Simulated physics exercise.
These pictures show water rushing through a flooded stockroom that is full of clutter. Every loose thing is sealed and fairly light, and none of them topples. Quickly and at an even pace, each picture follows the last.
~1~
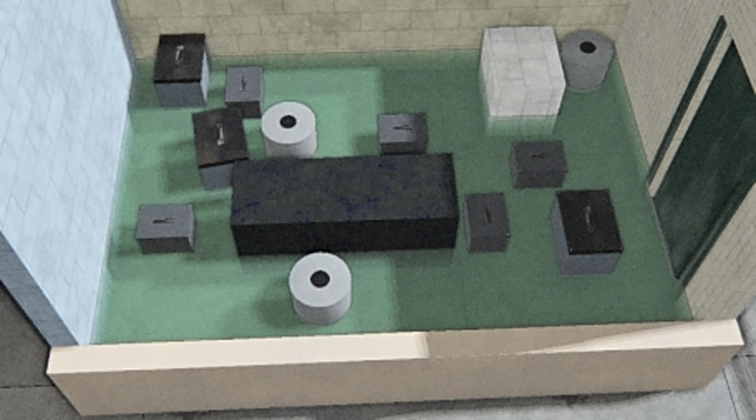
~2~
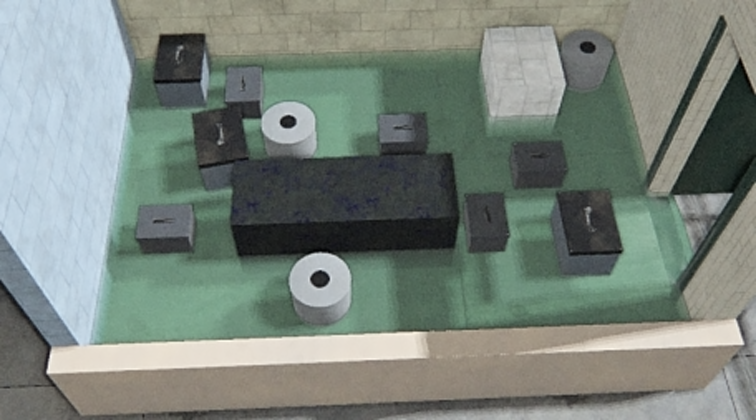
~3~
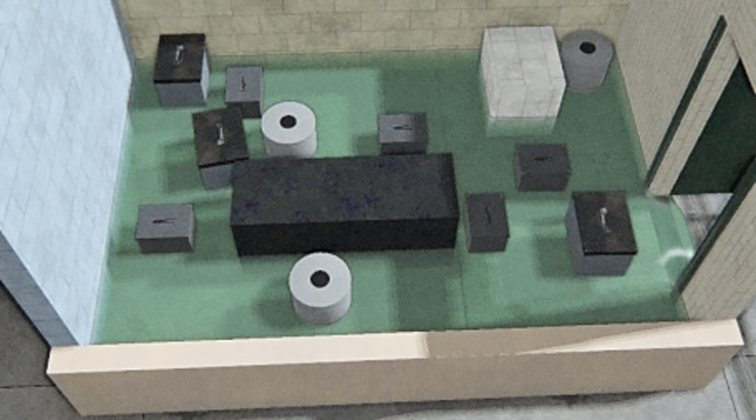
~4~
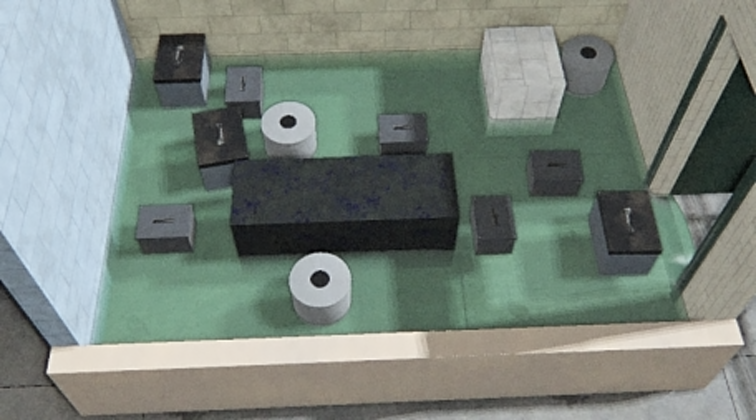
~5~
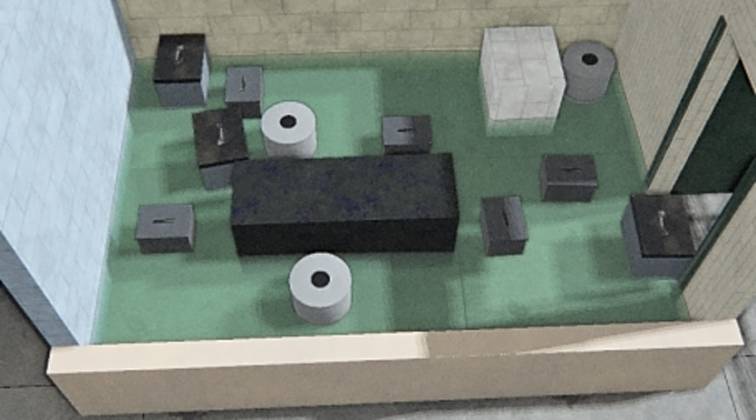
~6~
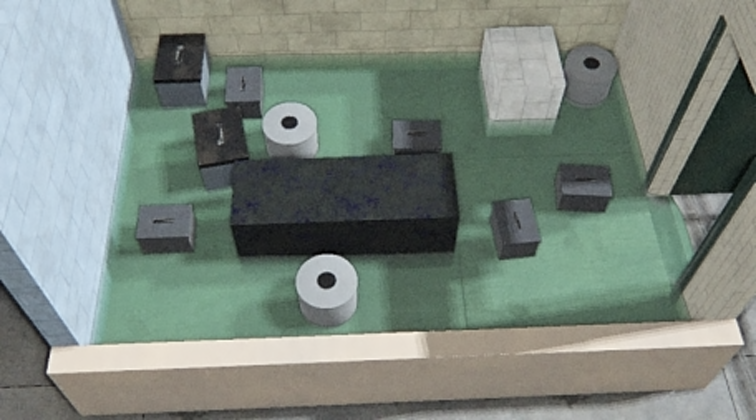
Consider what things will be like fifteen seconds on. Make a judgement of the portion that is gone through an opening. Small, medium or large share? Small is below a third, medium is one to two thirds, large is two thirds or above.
A medium share.
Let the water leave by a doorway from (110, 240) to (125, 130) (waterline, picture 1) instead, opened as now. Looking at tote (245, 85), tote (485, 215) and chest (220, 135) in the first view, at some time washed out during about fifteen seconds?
Lab log - 1: Escaped; 2: Retained; 3: Escaped.
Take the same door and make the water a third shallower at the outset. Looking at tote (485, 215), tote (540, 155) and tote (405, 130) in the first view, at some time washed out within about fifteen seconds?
Going item by item, that's exited, then exited, then exited.
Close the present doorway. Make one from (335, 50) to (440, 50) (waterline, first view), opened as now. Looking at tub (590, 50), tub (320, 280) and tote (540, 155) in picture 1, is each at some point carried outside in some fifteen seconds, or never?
Retained - retained - lost.
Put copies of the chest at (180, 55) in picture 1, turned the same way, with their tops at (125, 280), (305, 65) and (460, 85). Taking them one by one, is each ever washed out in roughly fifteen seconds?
Here's how it goes, in order: Does not get out, then does not get out, then gets out.
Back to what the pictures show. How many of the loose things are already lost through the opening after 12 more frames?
4 in all.
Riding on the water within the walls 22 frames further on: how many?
Total: 6.
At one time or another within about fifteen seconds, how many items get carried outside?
My count comes to 6.
A moment on, 1 of 11 are out; 10 afloat.
Next, 4 of 11 are out; 7 afloat.
Later, 5 of 11 are out; 6 afloat.
In the end, 6 of 11 are out; 5 afloat.
